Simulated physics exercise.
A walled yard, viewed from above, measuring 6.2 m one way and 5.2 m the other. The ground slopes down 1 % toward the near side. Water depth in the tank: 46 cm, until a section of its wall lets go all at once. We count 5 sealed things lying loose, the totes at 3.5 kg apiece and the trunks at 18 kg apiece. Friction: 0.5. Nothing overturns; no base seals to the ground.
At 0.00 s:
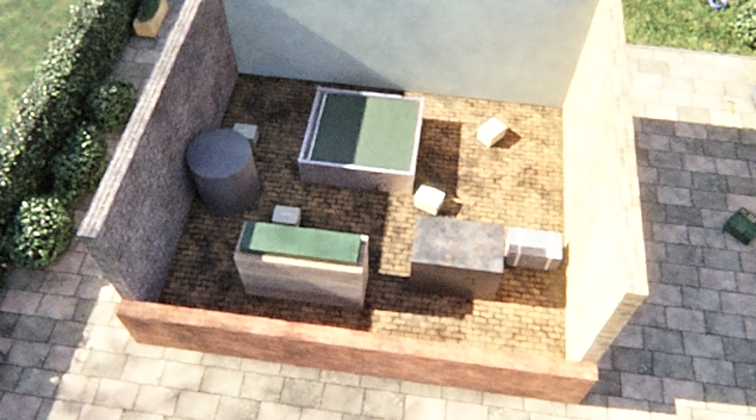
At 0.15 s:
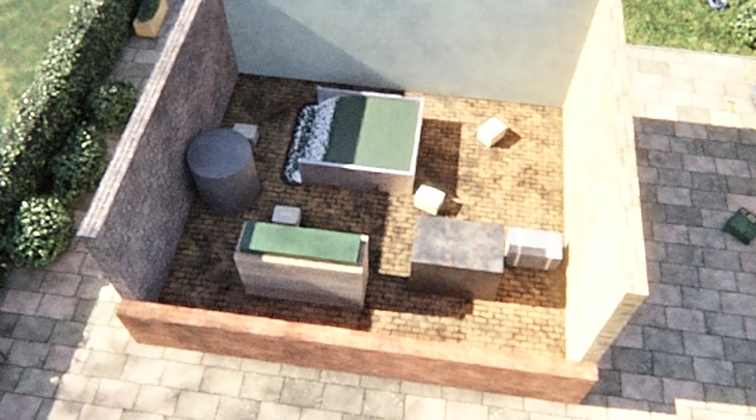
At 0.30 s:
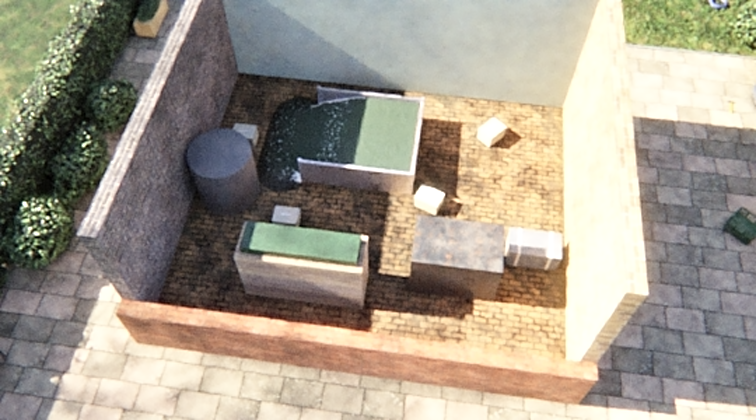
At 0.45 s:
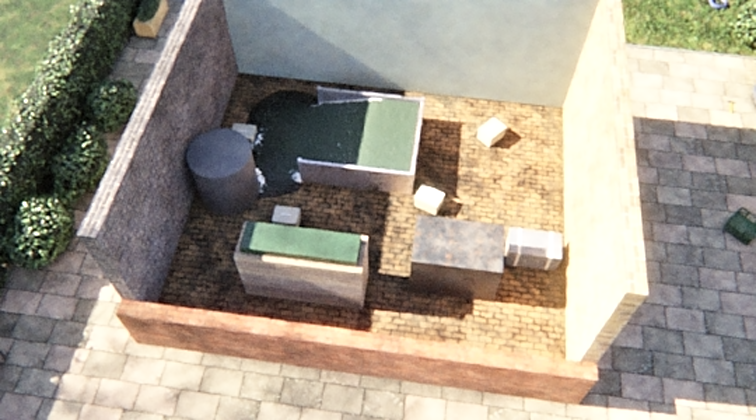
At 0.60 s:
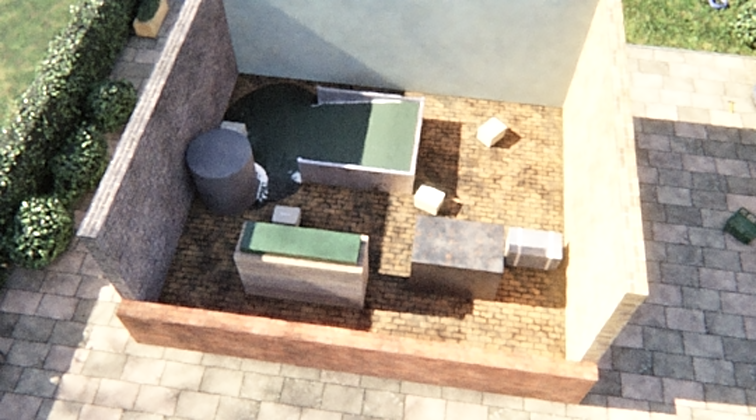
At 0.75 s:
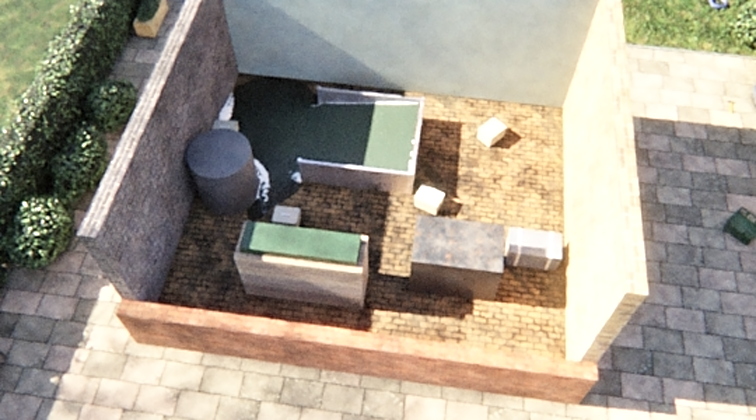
Dark green water fills an open-topped tank in a brick-walled yard, seen from a fixed viewpoint high above, with hedges and paving outside. A grey cylinder stands at left, a green-topped block at front, a dark grey block to its right, and small pale boxes lie around. The tank's left side opens and water pours out with white froth, spreading leftward across the floor and around the cylinder.
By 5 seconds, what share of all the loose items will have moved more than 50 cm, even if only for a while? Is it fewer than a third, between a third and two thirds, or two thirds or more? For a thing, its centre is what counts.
By the time shown, one third up to two thirds will have gone that far.
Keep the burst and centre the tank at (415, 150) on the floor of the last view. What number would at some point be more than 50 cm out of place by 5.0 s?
Then 2 of them would.
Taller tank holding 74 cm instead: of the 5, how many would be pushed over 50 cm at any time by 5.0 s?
The answer would then be 3.
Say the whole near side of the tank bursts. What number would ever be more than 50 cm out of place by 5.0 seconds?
Count: 1.
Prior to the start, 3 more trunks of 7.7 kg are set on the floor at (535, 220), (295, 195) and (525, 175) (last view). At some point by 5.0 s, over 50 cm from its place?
Order as listed: Inside half a metre / beyond half a metre / inside half a metre.
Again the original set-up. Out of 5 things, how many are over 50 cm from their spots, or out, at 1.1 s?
0 in all.
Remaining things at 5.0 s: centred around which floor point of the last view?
Close to pixel (440, 191).
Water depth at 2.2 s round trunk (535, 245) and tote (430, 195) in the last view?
Some 0 cm at the first, some 0 cm at the second.
After 1.1 s 0 of 5 are over 50 cm from their spots; 1 afloat.
After 2.2 s 1 of 5 are over 50 cm from their spots; 1 afloat.
After 3.5 s 2 of 5 are over 50 cm from their spots; 1 afloat.
After 5.0 s 3 of 5 are over 50 cm from their spots, and 3 have been at some point; 2 afloat.
